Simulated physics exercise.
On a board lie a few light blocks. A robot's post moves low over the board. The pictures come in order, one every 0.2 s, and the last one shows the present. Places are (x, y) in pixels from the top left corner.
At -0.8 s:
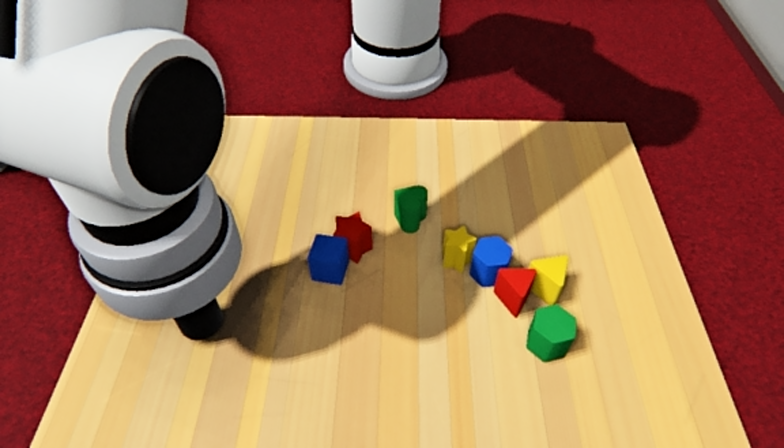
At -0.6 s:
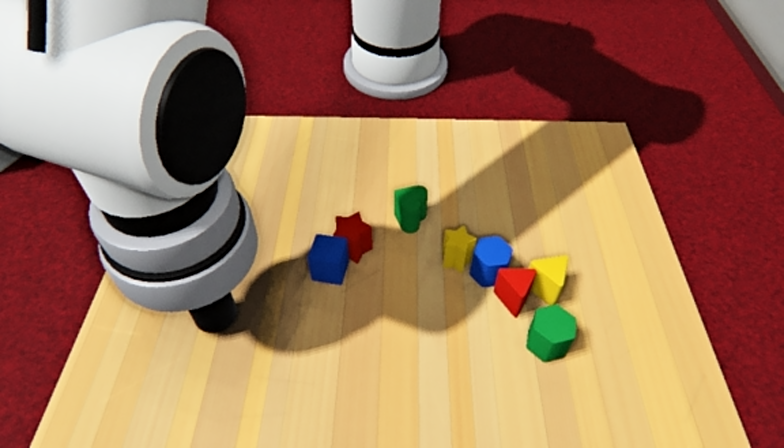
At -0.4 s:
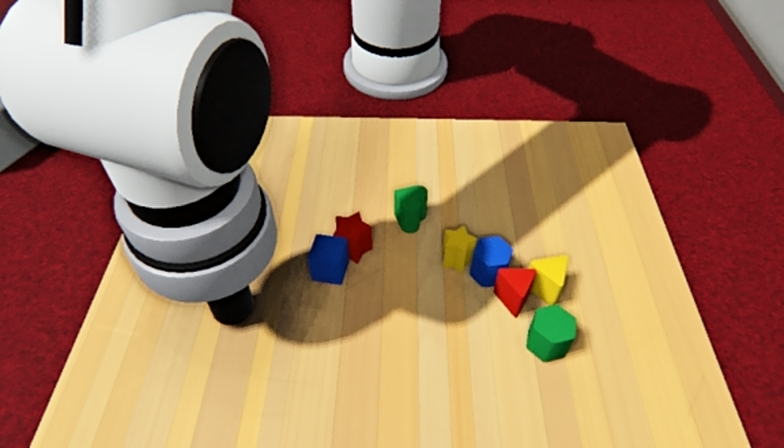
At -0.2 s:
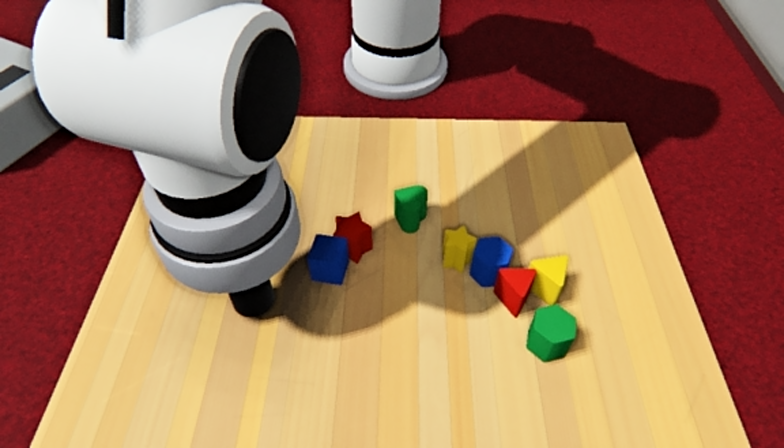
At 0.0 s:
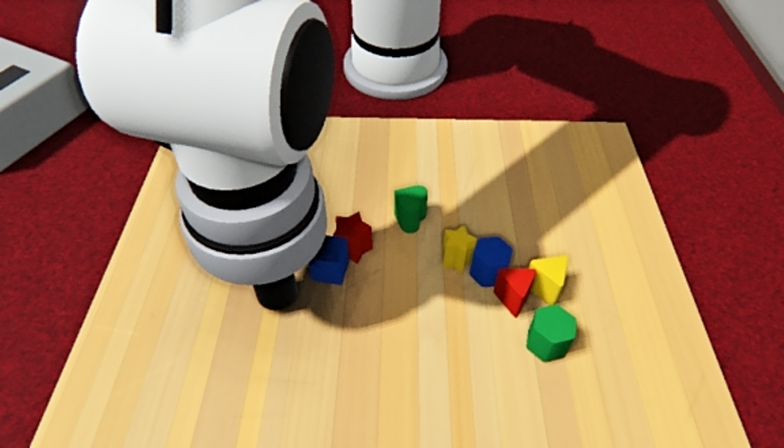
A robot arm moves its black post slowly right across the board, touching no blocks.
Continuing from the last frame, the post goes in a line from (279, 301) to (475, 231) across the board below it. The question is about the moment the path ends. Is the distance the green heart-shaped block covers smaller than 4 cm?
That would be a yes.
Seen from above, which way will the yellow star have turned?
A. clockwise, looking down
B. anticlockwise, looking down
A - clockwise, looking down.
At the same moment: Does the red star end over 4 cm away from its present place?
I believe so.
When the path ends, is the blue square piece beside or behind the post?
I expect so.
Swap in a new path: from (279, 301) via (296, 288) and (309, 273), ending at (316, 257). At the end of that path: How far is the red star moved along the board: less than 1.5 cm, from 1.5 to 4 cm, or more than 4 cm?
Overall it shifts between 1.5 and 4 cm.
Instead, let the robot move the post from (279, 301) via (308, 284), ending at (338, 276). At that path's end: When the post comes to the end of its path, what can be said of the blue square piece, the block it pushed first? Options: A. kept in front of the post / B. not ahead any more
That would be A.
The first path, step by step. One third of the way, post at (349, 267); blue square piece at (372, 225), turned 25° anticlockwise; red star at (378, 200), turned 25° anticlockwise.
Two thirds of the way, post at (414, 244); blue square piece at (409, 202), turned 110° anticlockwise; red star at (379, 187), turned 65° anticlockwise; green heart-shaped block at (421, 177), turned 15° clockwise.
At the end, post at (476, 223); blue square piece at (411, 200), turned 120° anticlockwise; red star at (379, 187), turned 65° anticlockwise; green heart-shaped block at (421, 173), turned 20° clockwise; yellow star at (484, 233), turned 75° clockwise.
